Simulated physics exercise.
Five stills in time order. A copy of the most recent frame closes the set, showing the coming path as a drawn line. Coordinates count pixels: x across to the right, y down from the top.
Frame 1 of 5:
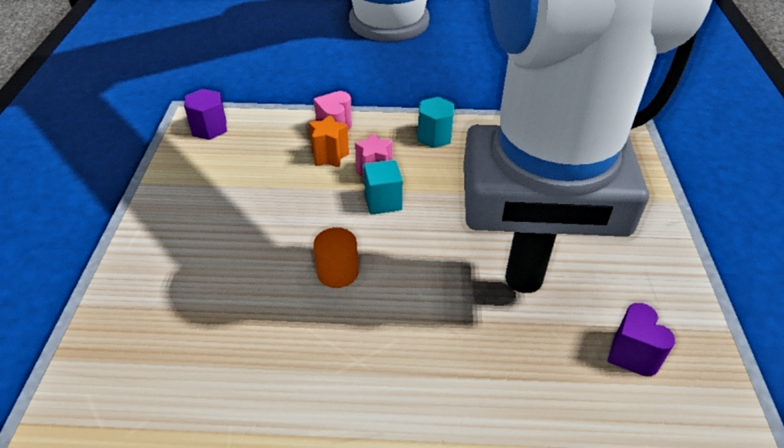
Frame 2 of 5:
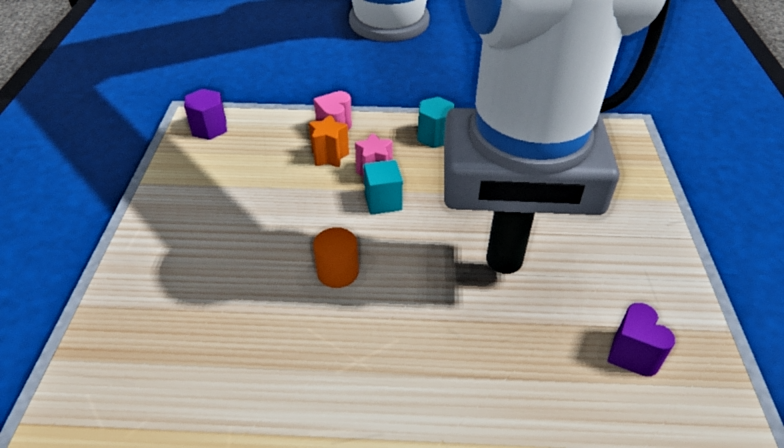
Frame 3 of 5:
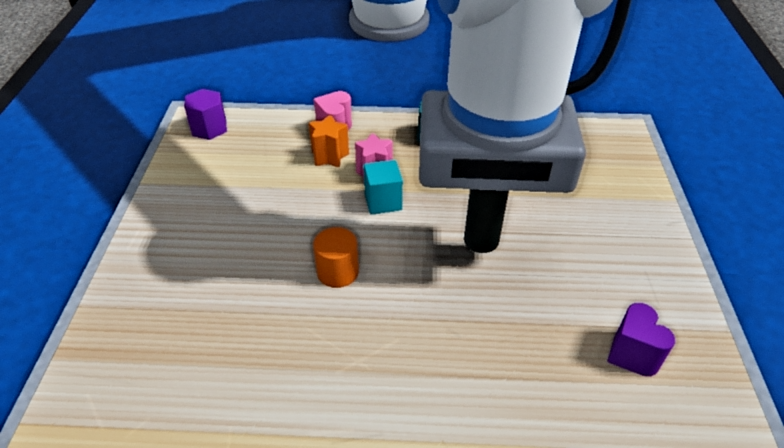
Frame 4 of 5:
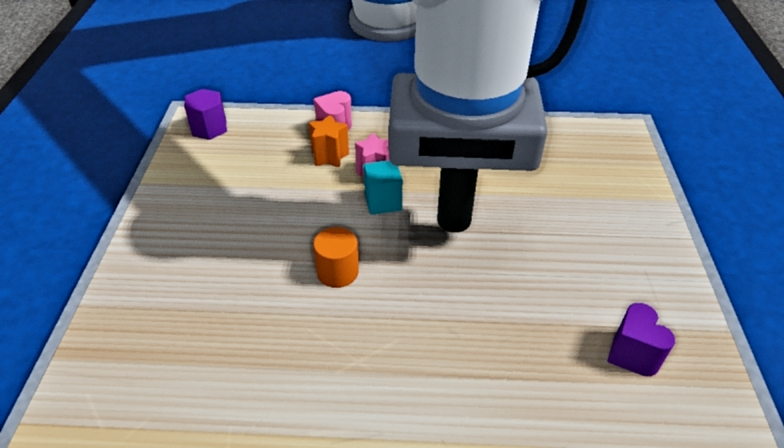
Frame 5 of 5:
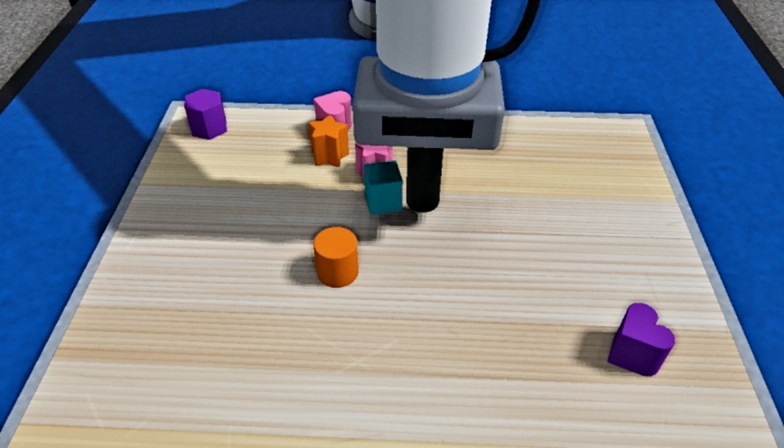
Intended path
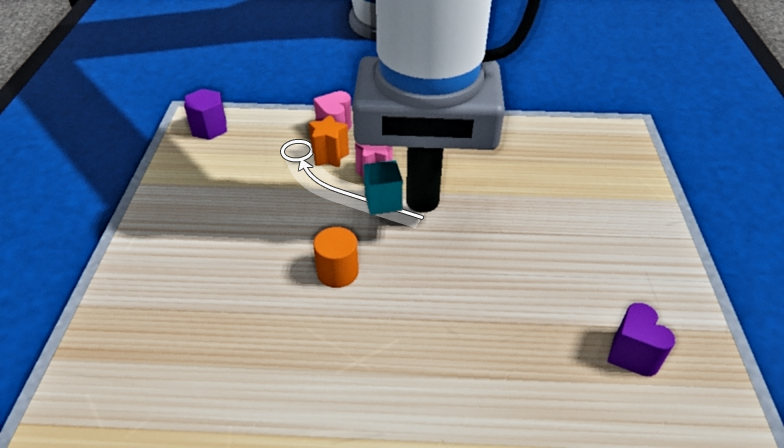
We see a robot arm with a black post above a wooden board of colored blocks; the arm moves steadily left and away from the viewer, nearing the turquoise block, while all the blocks stay still.
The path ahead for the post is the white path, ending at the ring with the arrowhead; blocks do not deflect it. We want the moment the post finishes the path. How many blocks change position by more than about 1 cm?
The way I see it, the answer is three or more.
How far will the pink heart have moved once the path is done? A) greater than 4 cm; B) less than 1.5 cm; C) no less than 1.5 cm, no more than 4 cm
Letter C.
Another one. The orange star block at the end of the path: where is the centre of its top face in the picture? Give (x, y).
(321, 107)
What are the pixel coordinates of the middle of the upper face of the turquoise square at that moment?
At the end it should sit near (267, 112).
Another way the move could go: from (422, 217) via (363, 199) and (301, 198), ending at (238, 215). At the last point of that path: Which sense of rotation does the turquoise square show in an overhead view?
If we look at it from overhead, the turquoise square pivots clockwise.
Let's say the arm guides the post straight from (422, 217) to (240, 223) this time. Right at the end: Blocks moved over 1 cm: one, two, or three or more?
It moves one block.
The drawn path runs from (422, 217) over (368, 200) and (319, 182) to (297, 150).
What follows on the original path. One third of the way, post at (367, 184); pink star block at (371, 141), turned 20° clockwise; turquoise square at (340, 156), turned 45° clockwise.
Two thirds of the way, post at (317, 166); orange star block at (320, 122), turned 40° clockwise; pink star block at (371, 141), turned 20° clockwise; turquoise square at (295, 137), turned 60° clockwise.
At the end, post at (295, 135); orange star block at (321, 107), turned 85° clockwise; pink heart at (344, 93); pink star block at (371, 141), turned 20° clockwise; turquoise square at (267, 112), turned 25° clockwise.
